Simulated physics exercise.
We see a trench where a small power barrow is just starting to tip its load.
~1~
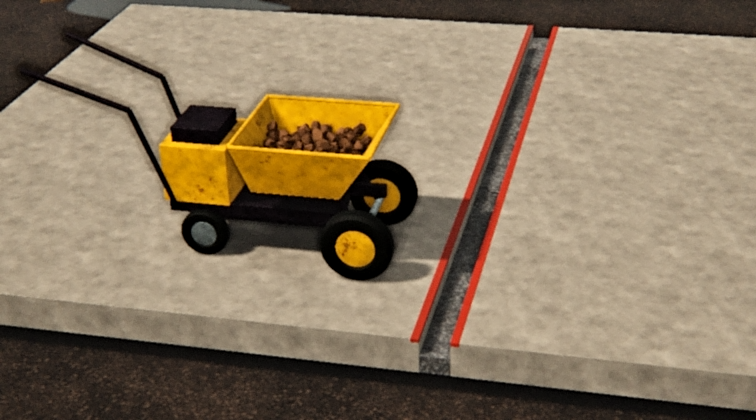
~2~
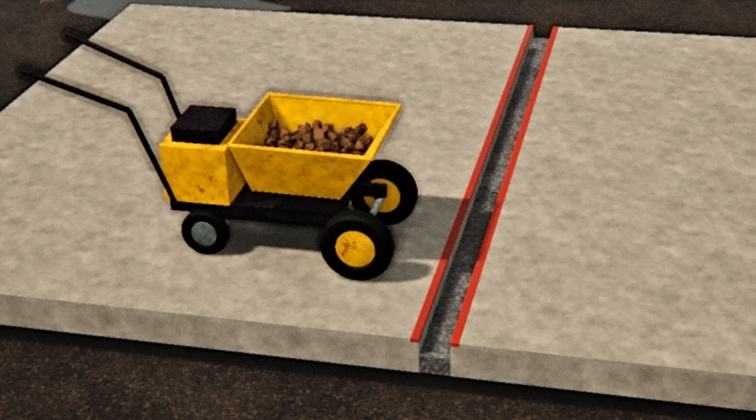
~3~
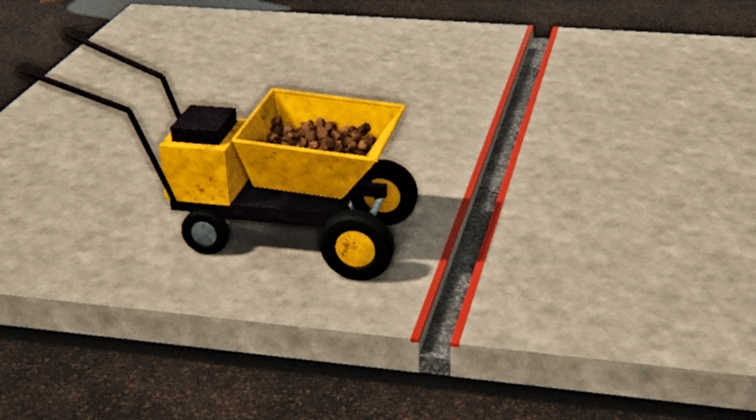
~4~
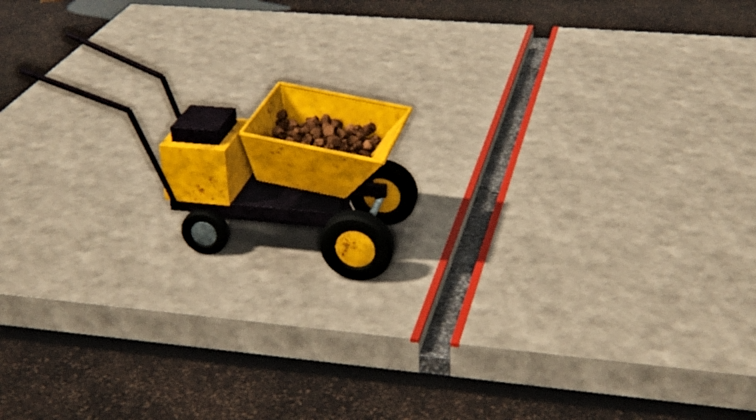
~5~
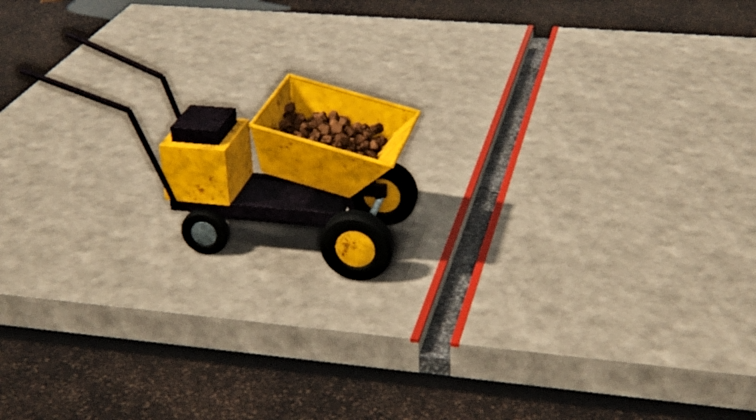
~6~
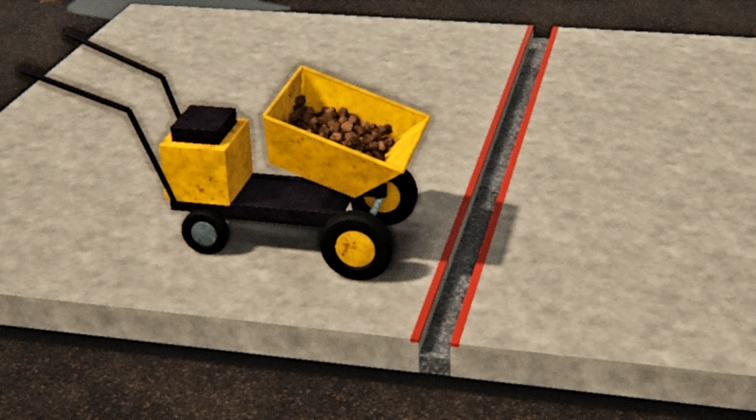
We see a small yellow power barrow loaded with brown clods standing on a pale slab, left of a narrow trench edged in red. Its skip starts level, then gradually tilts toward the trench, its rear rising while the wheels stay still.
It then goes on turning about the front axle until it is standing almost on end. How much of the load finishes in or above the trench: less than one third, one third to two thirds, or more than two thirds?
To my eye, the trench share falls short of a third.
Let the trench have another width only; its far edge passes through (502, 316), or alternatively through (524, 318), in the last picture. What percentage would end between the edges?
Lab note: Try one 80 per cent, try two 100 per cent.
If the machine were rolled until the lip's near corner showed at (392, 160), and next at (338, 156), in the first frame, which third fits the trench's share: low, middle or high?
At the first place the answer is under a third, and at the second it is in the middle band.
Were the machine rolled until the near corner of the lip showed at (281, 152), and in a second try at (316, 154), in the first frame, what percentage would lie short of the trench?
You'd get around 70 in a hundred, then 40 in a hundred.
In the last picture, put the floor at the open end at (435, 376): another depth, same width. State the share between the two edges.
Something like 20 %.
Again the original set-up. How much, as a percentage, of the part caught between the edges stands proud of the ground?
5 per cent or thereabouts.
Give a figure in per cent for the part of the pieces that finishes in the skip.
About 0 per cent.
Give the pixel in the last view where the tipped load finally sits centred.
I'd place the middle at about (507, 257).
Soon after the last picture, skip tipped steeply; all in the skip.
A little later, skip tipped right over; about two thirds in the skip; a stray few in or heaped over the trench; about a quarter beyond it; a stray few falling.
Later still, skip tipped right over; a small part in the skip; a small part in or heaped over the trench; most beyond it.
At rest, skip tipped right over; about a quarter in or heaped over the trench; most beyond it.
